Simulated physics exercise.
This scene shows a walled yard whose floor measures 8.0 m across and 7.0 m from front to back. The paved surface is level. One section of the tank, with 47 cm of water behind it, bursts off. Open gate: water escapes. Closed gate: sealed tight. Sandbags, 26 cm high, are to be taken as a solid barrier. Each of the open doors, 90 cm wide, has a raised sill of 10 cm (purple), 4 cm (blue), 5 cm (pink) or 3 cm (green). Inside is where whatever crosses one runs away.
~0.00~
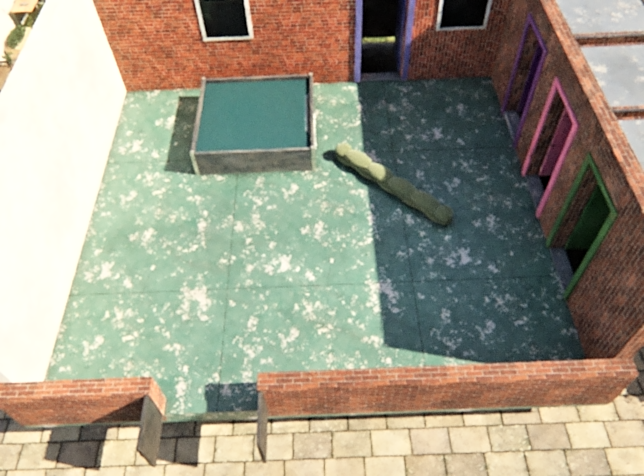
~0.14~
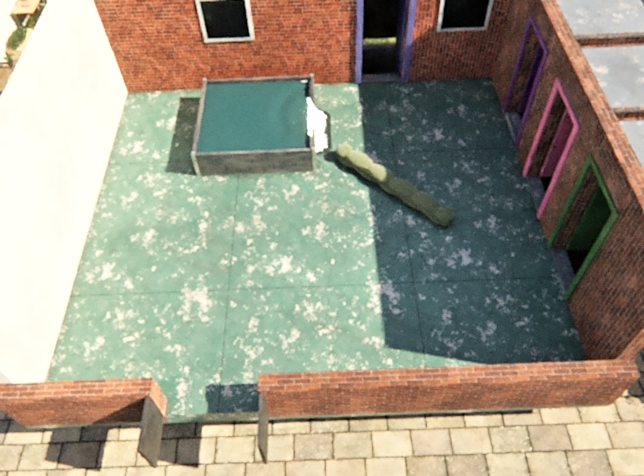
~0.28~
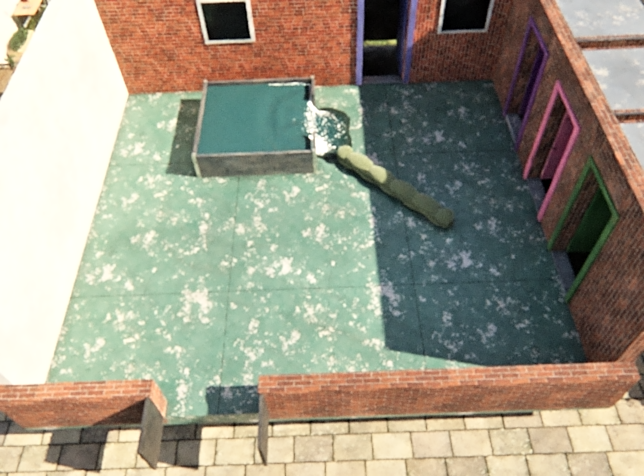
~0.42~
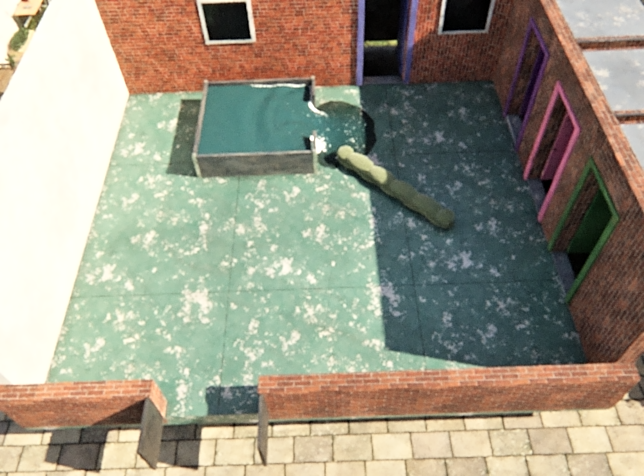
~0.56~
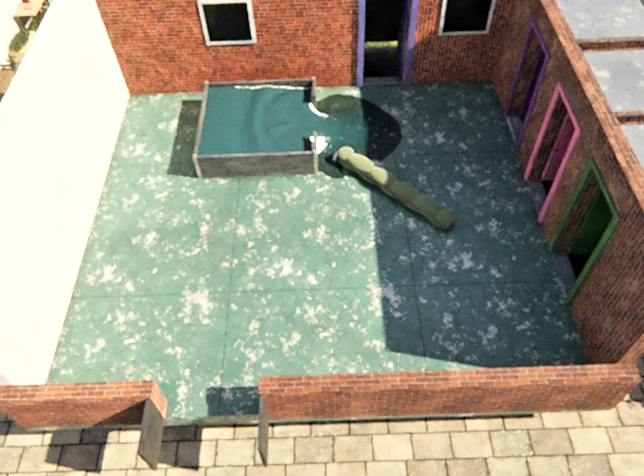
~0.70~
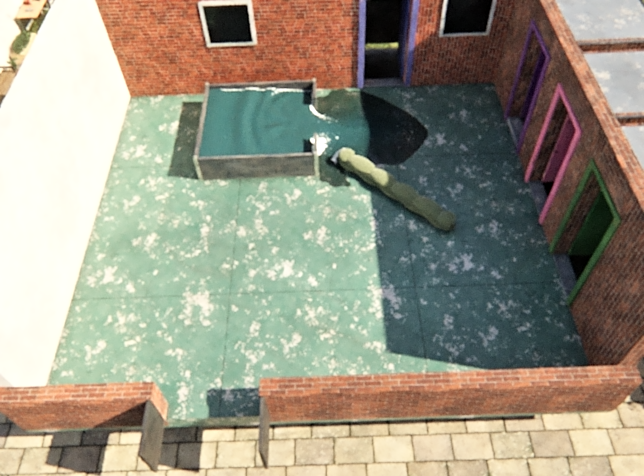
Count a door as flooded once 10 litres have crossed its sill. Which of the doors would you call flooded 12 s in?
I would call the purple door flooded; I would call the blue door flooded; I would call the pink door flooded; I would call the green door flooded.
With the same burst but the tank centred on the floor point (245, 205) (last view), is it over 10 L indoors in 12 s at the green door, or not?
With that change, the limit at the green door is surpassed.
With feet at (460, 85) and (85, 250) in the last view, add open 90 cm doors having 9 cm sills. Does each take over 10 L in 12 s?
Check, in order - fail / pass.
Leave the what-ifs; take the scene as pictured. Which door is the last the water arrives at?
Lab note: Last arrival at the green door.
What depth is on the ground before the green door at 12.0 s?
Roughly 4.5 centimetres.
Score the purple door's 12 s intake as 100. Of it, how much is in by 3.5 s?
About 60 per cent.
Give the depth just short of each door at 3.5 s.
In centimetres, the purple door has 19, the blue door 7, the pink door 10 and the green door 3.
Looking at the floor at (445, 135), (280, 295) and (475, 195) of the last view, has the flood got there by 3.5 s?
Listed in turn: Swamped / spared so far / swamped.
After 1.4 s water covers 15 % of the floor and is deepest (27 cm) near (321, 139); purple door 5 cm at the sill, 0 L in, blue door 6 cm at the sill, 0 L in, pink door not reached, green door not reached.
After 2.2 s water covers 25 % of the floor and is deepest (33 cm) near (495, 87); purple door 18 cm at the sill, 8 L in, blue door 9 cm at the sill, 11 L in, pink door 6 cm at the sill, 0 L in, green door not reached.
After 3.5 s water covers 25 % of the floor and is deepest (22 cm) near (454, 93); purple door 19 cm at the sill, 50 L in, blue door 7 cm at the sill, 33 L in, pink door 10 cm at the sill, 14 L in, green door 3 cm at the sill, 0 L in.
After 7.0 s water covers 40 % of the floor and is deepest (12 cm) near (510, 131); purple door 12 cm at the sill, 82 L in, blue door 8 cm at the sill, 64 L in, pink door 8 cm at the sill, 42 L in, green door 5 cm at the sill, 5 L in.
After 12.0 s water covers 70 % of the floor and is deepest (8 cm) near (542, 378); purple door 6 cm at the sill, 84 L in, blue door 6 cm at the sill, 96 L in, pink door 7 cm at the sill, 52 L in, green door 5 cm at the sill, 21 L in.
